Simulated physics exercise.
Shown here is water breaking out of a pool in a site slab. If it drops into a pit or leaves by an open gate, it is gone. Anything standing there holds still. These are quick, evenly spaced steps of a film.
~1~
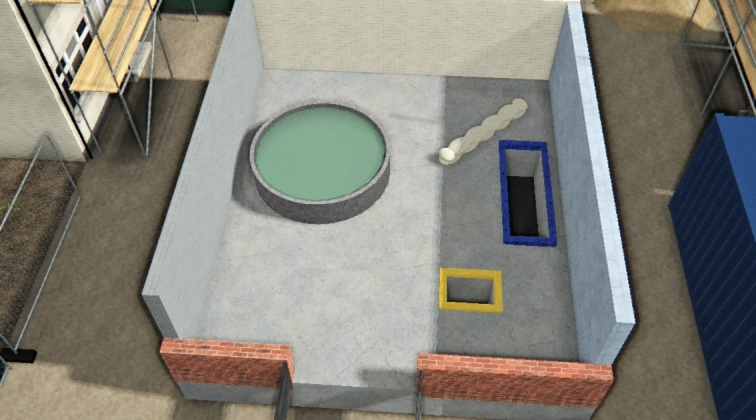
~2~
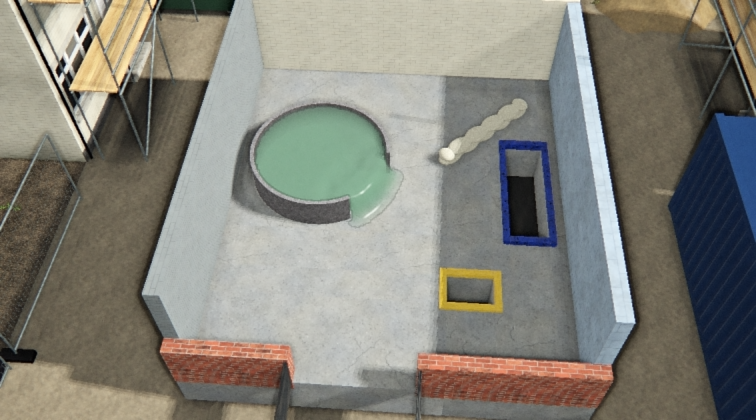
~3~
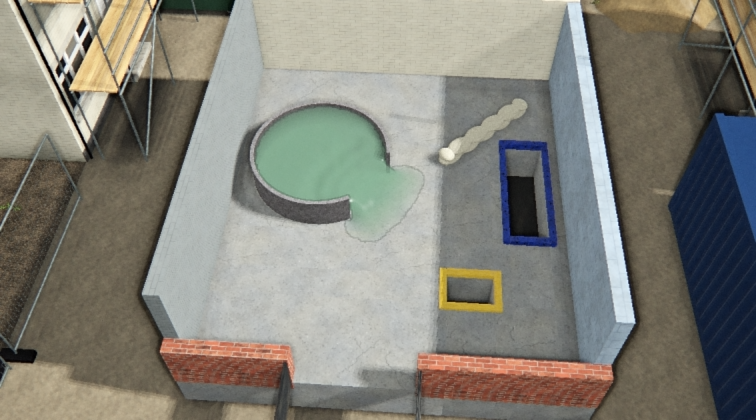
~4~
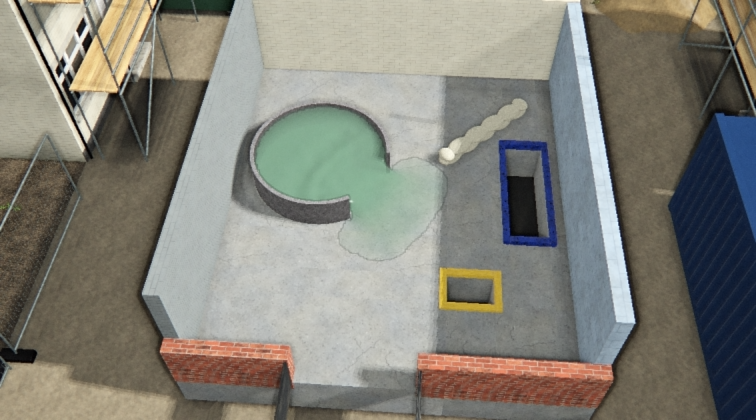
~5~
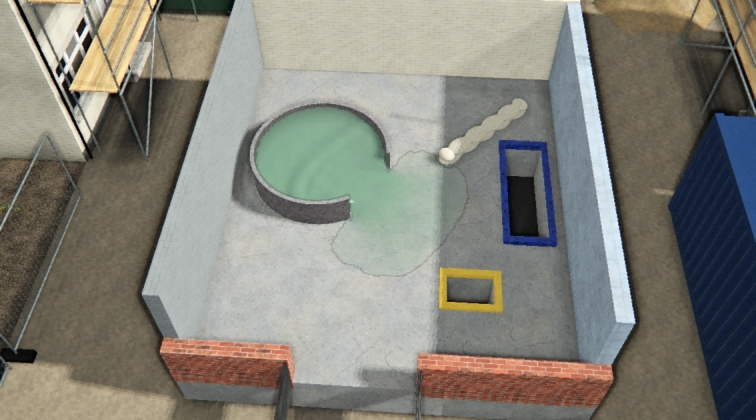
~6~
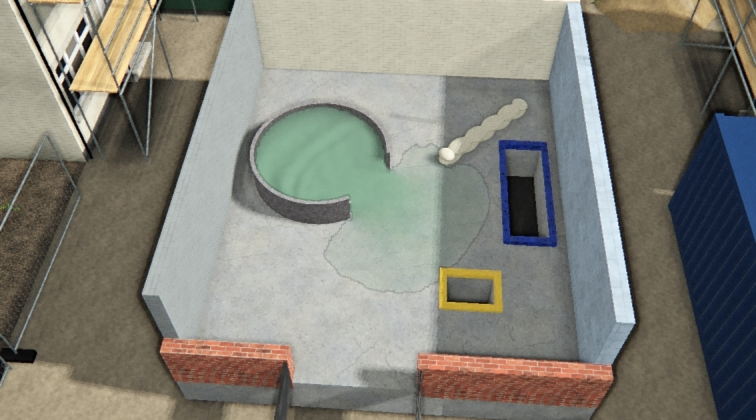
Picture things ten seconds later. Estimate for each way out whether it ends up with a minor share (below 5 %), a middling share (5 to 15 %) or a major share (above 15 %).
Estimates: The gate, a middling share; the blue pit, a middling share; the yellow pit, a major share.
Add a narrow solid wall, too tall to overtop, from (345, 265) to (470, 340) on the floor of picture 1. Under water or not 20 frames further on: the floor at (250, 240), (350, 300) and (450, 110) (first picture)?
Okay, the first comes out left untouched, the next left untouched, and the last left untouched.
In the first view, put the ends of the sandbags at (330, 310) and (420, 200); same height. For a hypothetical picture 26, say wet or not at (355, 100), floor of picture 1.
That spot would be untouched.
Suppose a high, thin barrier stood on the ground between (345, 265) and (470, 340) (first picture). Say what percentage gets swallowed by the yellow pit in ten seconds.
The yellow pit takes 25 parts in a hundred.
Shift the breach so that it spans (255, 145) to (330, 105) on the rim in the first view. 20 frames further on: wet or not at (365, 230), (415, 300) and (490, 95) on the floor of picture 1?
Result, in sequence: Untouched by the flood; untouched by the flood; inundated.
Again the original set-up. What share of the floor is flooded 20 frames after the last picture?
Close to 40 %.
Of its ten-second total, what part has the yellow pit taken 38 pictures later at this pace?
Around 80 in a hundred.
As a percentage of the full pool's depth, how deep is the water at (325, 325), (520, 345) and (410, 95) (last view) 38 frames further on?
In order: Roughly 2, 18 and 0 in a hundred.
A moment on, water covers 25 % of the floor; the gate 0 %, the blue pit 0 %, the yellow pit 1 %.
Next, water covers 35 % of the floor; the gate 0 %, the blue pit 3 %, the yellow pit 4 %.
Then, water covers 40 % of the floor; the gate 2 %, the blue pit 7 %, the yellow pit 7 %.
Later, water covers 45 % of the floor; the gate 5 %, the blue pit 8 %, the yellow pit 15 %.
In the end, water covers 65 % of the floor; the gate 10 %, the blue pit 8 %, the yellow pit 20 %.
